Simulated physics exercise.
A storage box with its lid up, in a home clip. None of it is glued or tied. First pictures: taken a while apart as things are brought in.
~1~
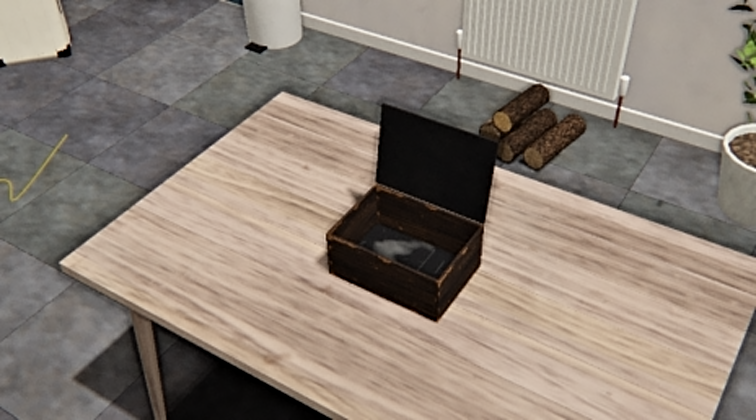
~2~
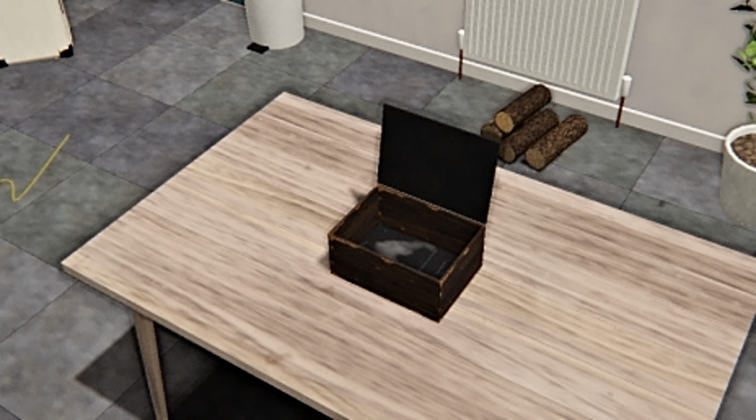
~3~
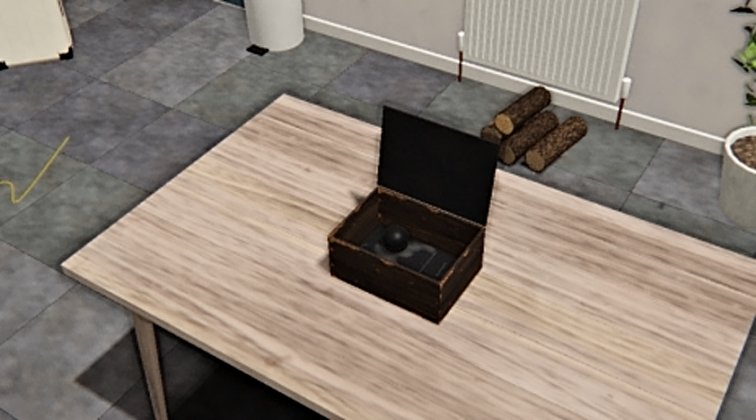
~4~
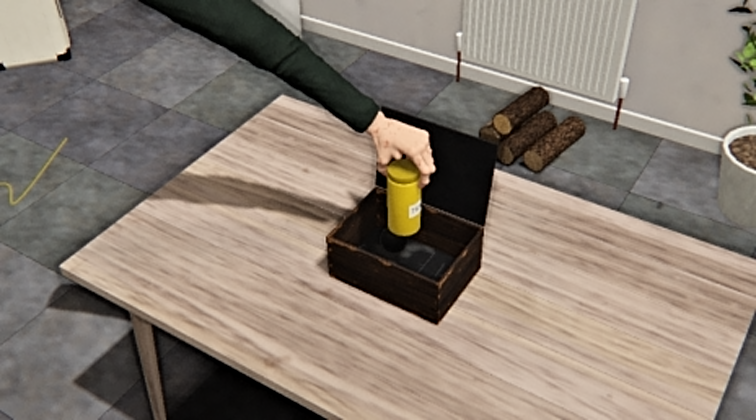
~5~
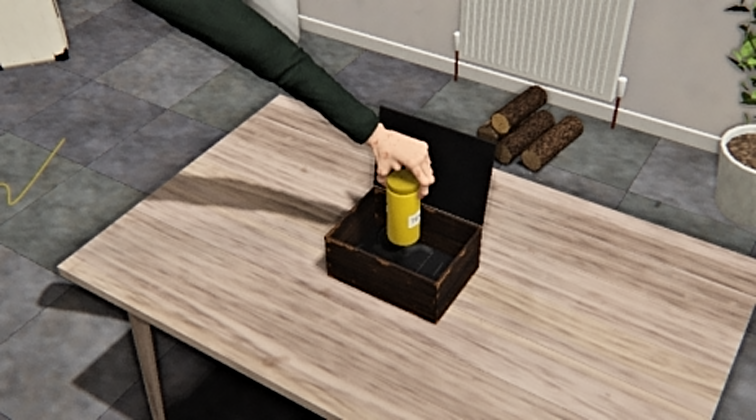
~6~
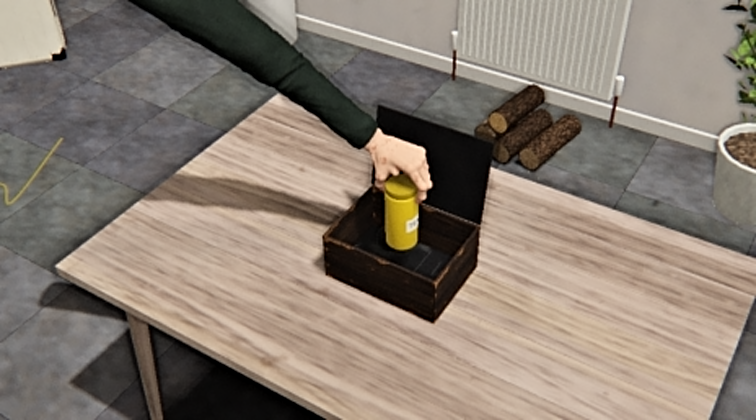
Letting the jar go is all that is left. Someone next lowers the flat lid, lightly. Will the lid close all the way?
Yes, the lid closes fully.
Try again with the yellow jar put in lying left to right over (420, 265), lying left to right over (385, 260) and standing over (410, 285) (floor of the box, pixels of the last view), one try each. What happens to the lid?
The first time the lid goes down fully, the second time it goes down fully, and the third time it can't shut.
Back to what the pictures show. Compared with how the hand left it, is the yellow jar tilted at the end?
Looking at the last picture, it sits at an angle.
Then, 0.90 s on from there, lid starting down; yellow jar on its side near (412, 260); black ball shifted a little.
Then, 1.80 s on from there, lid 44° above the rim; yellow jar on its side near (412, 260); black ball shifted a little.
In the end, lid shut; toppled in the box, yellow jar; black ball unmoved. At the end, from the last picture's camera, yellow jar near (414, 259).
